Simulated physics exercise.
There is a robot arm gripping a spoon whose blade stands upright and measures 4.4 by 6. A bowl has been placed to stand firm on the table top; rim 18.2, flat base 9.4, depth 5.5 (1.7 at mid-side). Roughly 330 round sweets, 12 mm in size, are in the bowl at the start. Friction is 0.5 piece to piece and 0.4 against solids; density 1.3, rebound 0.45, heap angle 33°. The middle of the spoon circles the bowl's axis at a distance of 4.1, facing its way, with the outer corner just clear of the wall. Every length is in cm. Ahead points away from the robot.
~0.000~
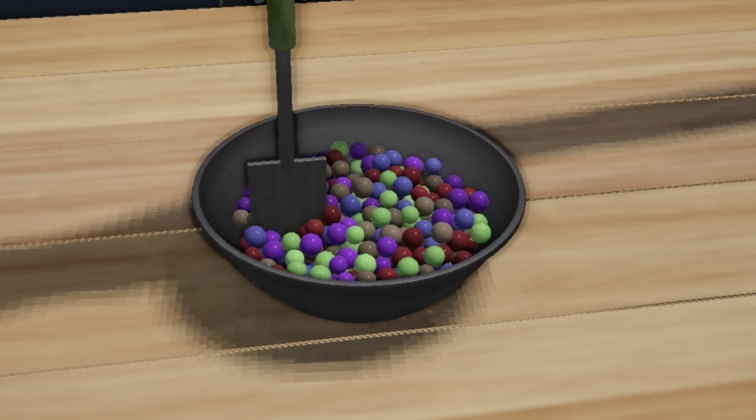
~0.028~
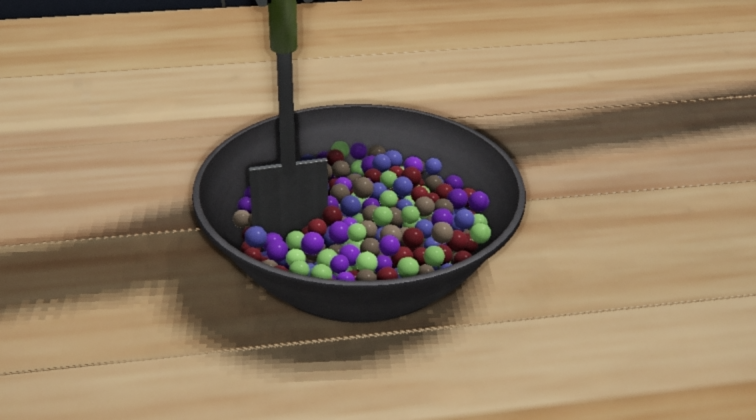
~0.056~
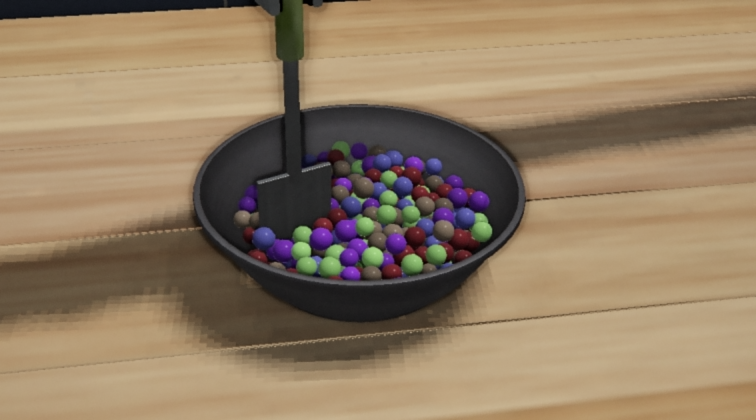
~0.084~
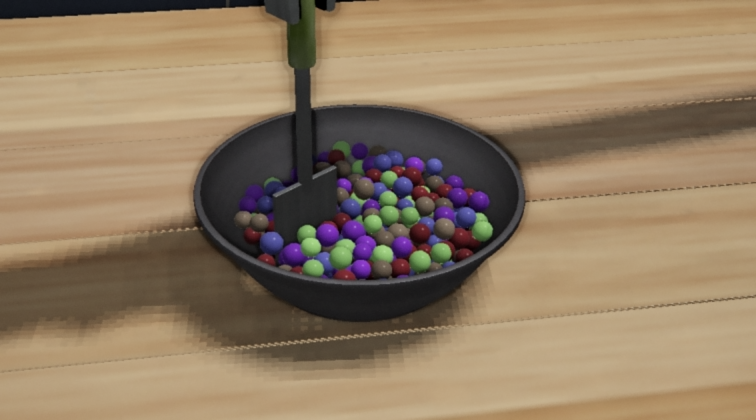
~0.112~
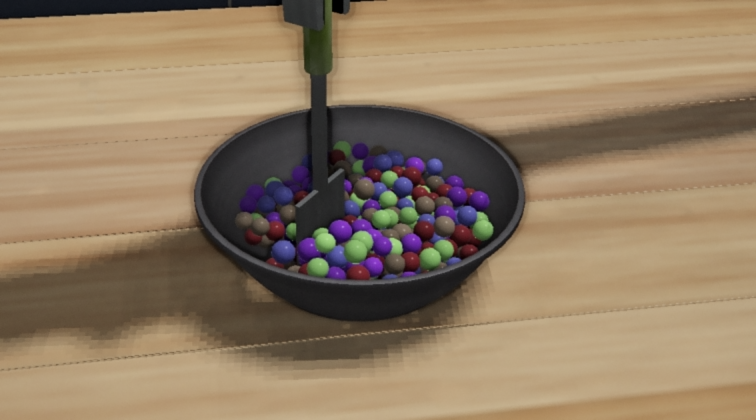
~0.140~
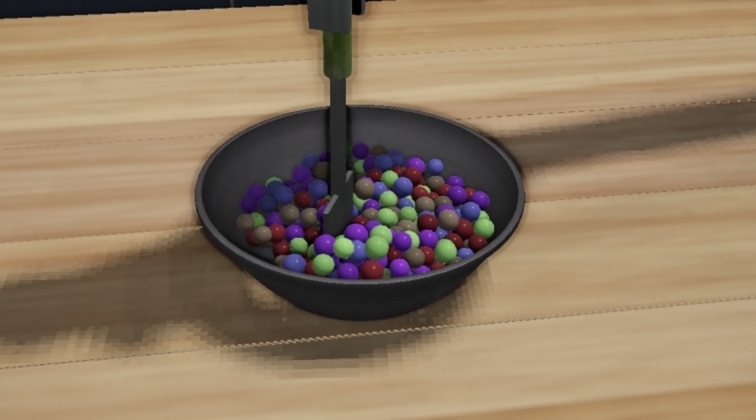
A spatula held by a robot arm pushed through small colourful balls in a dark bowl on a wooden surface, moving gradually to the right and turning until its blade was nearly edge-on.
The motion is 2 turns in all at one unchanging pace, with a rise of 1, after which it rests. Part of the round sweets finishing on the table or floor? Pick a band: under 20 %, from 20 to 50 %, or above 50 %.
From 20 to 50 %.
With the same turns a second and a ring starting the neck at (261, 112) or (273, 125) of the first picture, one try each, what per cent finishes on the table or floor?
Close to 20 and 30 in a hundred.
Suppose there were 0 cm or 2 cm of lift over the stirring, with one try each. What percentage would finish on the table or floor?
35 % and 25 %.
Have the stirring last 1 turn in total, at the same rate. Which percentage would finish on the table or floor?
20 %.
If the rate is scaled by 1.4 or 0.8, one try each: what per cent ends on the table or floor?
40 % and 20 %.
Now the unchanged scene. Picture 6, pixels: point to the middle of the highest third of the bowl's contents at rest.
Centre, approx.: (289, 245).
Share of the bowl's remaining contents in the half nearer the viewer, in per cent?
Near 55 per cent of what stays in the bowl.
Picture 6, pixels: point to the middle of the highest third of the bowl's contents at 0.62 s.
Near (258, 188).
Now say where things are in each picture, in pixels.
The first picture shows the spoon neck at (286, 137), 0° round; upper third of the load around (371, 207), from x 240 to 480, top at y 150; 330 in the bowl.
The second picture shows the spoon neck at (288, 140), 5° round; upper third of the load around (369, 214), from x 240 to 480, top at y 150.
The third picture shows the spoon neck at (294, 149), 19° round; upper third of the load around (368, 218), from x 245 to 480, top at y 150.
The fourth picture shows the spoon neck at (305, 157), 35° round; upper third of the load around (372, 223), from x 245 to 480, top at y 150.
The fifth picture shows the spoon neck at (320, 163), 50° round; upper third of the load around (378, 230), from x 245 to 485, top at y 150.
The sixth picture shows the spoon neck at (338, 167), 65° round; upper third of the load around (383, 236), from x 245 to 485, top at y 150; 330 in the bowl.
After 0.62 s, 323° round, highest piece 9 above the table; 273 in the bowl, 50 on the table or floor, 7 in flight or on the tool.
After 1.09 s, 220° round, highest piece 7 above the table; 236 in the bowl, 89 on the table or floor, 5 in flight or on the tool.
After 1.53 s, 0° round, highest piece 5 above the table; 227 in the bowl, 102 on the table or floor, 1 in flight or on the tool.
After 2.23 s, 0° round, highest piece 5 above the table; 227 in the bowl, 103 on the table or floor.
In the end, 227 in the bowl, 103 on the table or floor. That is 31 % on the table or floor.
